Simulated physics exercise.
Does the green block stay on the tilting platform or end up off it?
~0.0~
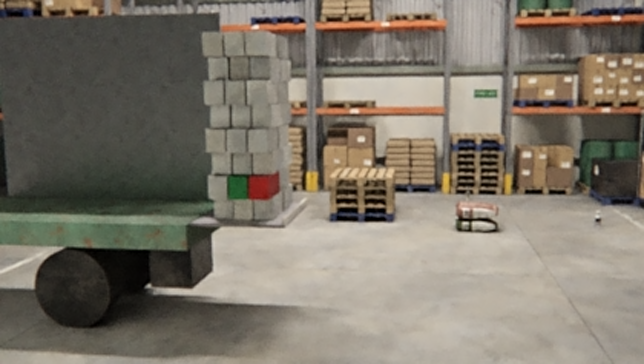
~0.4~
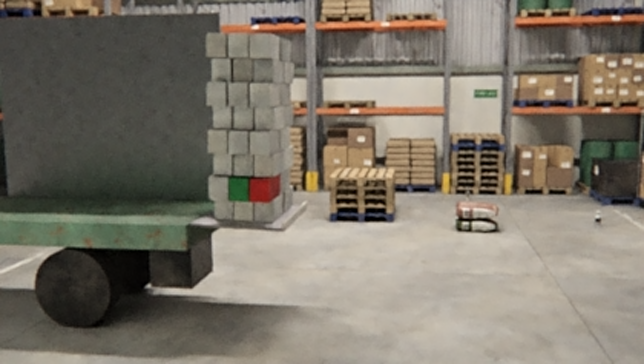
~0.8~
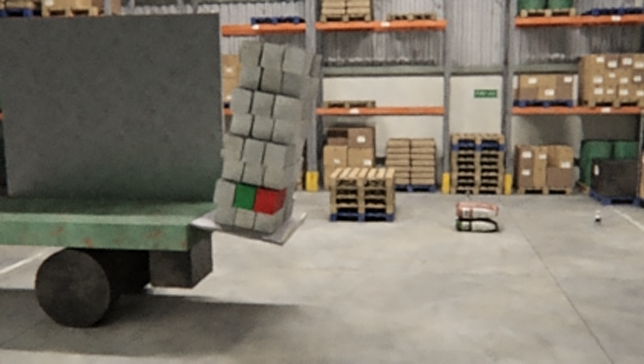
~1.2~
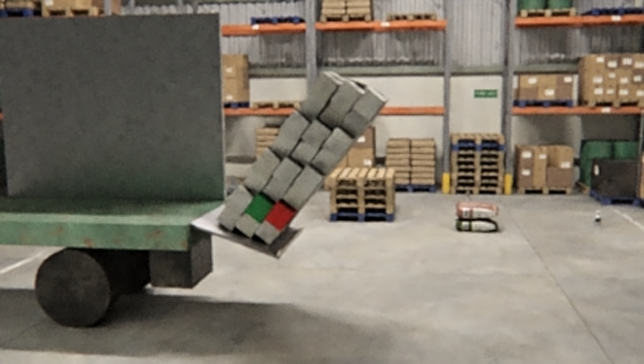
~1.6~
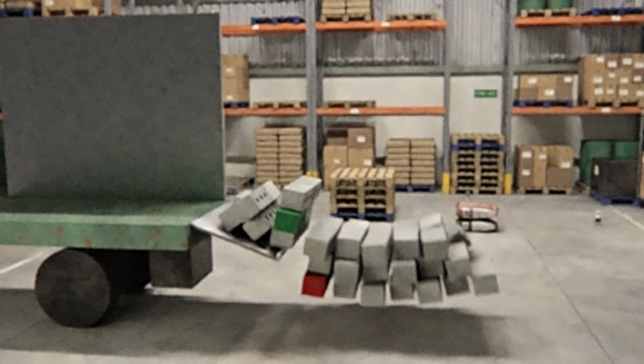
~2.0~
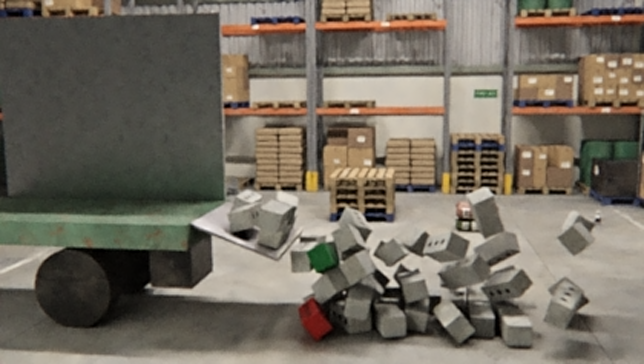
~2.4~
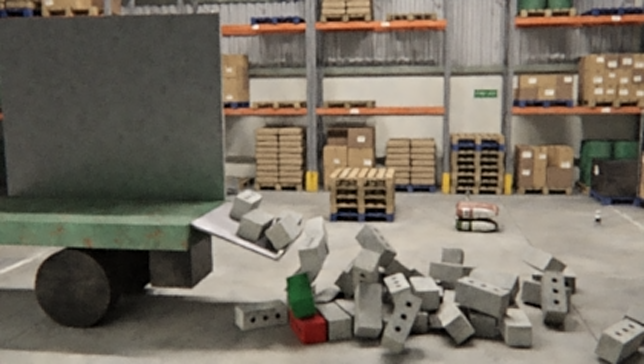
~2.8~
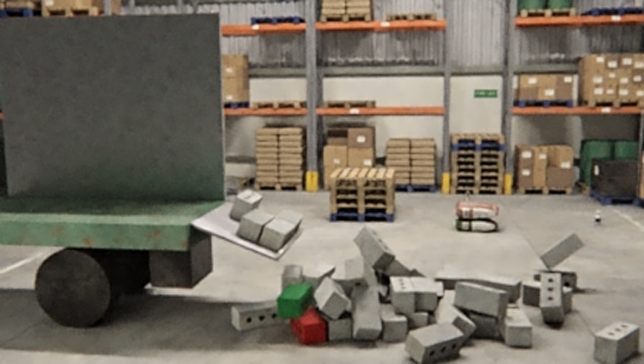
The green block ends up off the platform. It comes to rest on the floor beside the red one.
A tall stack of gray concrete blocks, with one green and one red, leaned as the platform behind a lorry tilted down, then toppled right and broke apart across the warehouse floor, leaving only a few blocks on the slope.
